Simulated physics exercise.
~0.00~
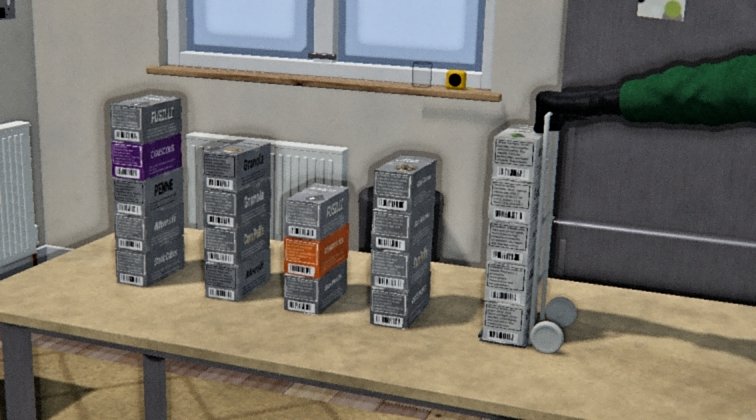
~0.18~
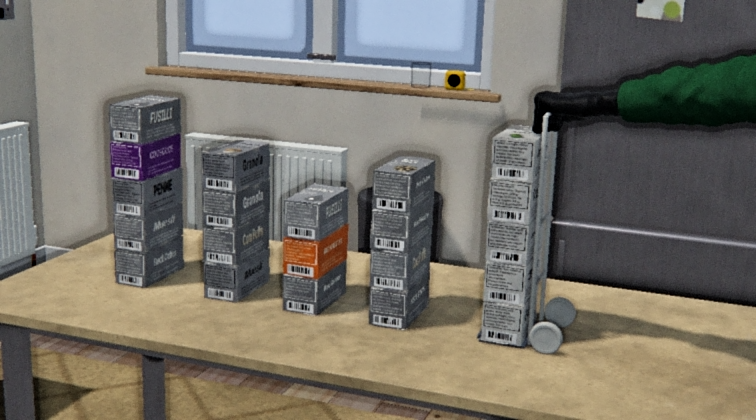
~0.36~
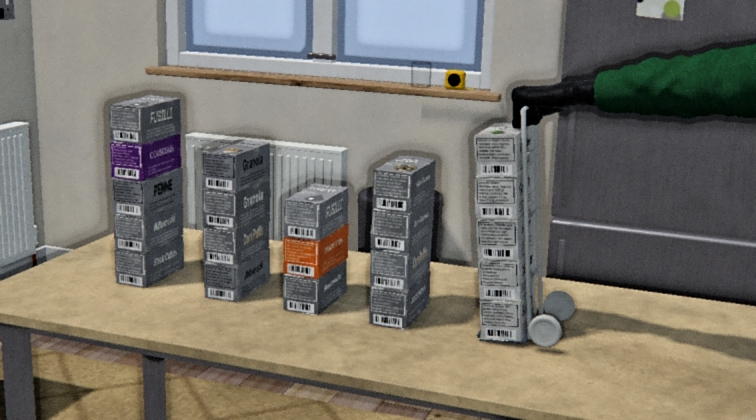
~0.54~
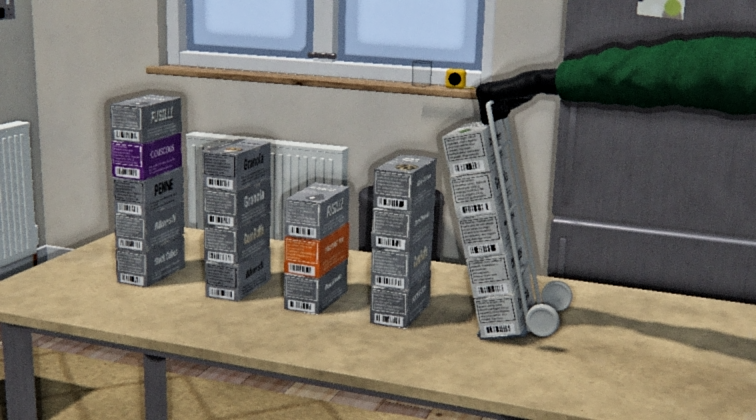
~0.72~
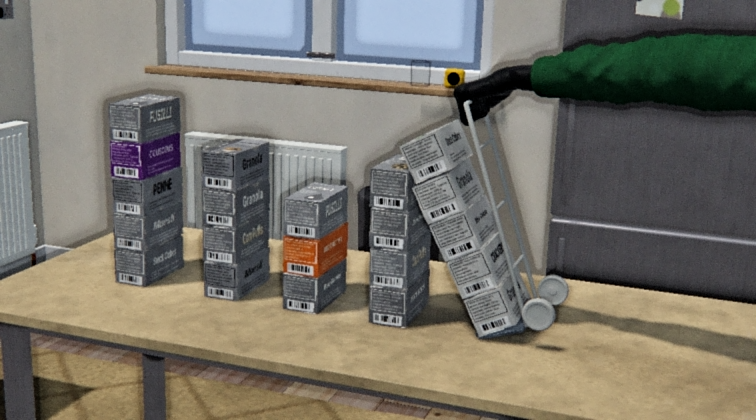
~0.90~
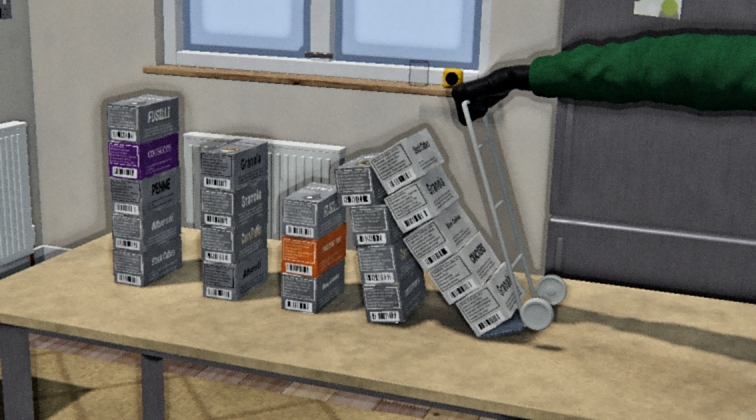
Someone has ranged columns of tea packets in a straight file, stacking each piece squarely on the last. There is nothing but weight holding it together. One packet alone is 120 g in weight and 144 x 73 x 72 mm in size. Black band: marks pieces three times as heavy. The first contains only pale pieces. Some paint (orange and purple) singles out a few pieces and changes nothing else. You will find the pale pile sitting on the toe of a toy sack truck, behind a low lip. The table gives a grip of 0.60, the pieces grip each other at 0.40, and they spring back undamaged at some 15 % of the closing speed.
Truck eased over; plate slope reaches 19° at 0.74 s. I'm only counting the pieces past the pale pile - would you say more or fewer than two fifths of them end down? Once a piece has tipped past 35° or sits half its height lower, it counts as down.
I would say more.
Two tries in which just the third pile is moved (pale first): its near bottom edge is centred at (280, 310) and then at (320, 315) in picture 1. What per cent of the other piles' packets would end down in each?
You'd get 90 percent the first time and 90 percent the second.
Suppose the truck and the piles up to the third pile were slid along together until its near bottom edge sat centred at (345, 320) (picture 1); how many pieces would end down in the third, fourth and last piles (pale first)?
You'd get third 3, fourth 0 and last 0.
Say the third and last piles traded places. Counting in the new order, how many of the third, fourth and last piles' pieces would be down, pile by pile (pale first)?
After the swap, the third pile would have 5 down, the fourth 4 and the last 2.
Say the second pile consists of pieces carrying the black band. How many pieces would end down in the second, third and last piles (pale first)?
Then the second pile would have 0 down, the third 0, and the last 0.
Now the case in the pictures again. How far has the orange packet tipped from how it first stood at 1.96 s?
Roughly 40°.
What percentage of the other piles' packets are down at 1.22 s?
25 %.
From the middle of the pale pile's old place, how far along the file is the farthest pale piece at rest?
About 36 cm along the file.
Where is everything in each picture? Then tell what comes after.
In the first picture (places mark the middle of the side facing us), truck frame (544, 163) 0° forward; purple packet (164, 156); orange packet (301, 258); the rest undisturbed.
The second picture shows truck frame (543, 164) 0° forward; purple packet (163, 157).
The third picture shows truck frame (525, 157) 6° forward, top of the pale pile leaning 5°; purple packet (163, 156); the rest undisturbed.
The fourth picture shows truck frame (497, 151) 14° forward, top of the pale pile leaning 14°; purple packet (164, 156); the rest undisturbed.
The fifth picture shows truck frame (479, 149) 19° forward, top of the pale pile leaning 28°; purple packet (162, 156); the rest undisturbed.
The sixth picture shows truck frame (477, 149) 19° forward, top of the pale pile leaning 34°; purple packet (161, 156); orange packet (299, 257); steepest lean 9°, the packet at (354, 187); 4 disturbed, none down.
After 1.22 s, 5 of the pale pile down; 4 of the 16 other packets down; orange packet leaning 28°.
After 1.96 s, 5 of the pale pile down; 16 of the 16 other packets down; purple packet on its side; orange packet leaning 37°, 37 mm lower.
At rest (2.9 s), 5 of the pale pile down; 16 of the 16 other packets down; orange packet leaning 39°, 41 mm lower; purple packet 97 cm lower. That is 100 per cent. As the last picture would show them, middles, orange packet near (255, 259).
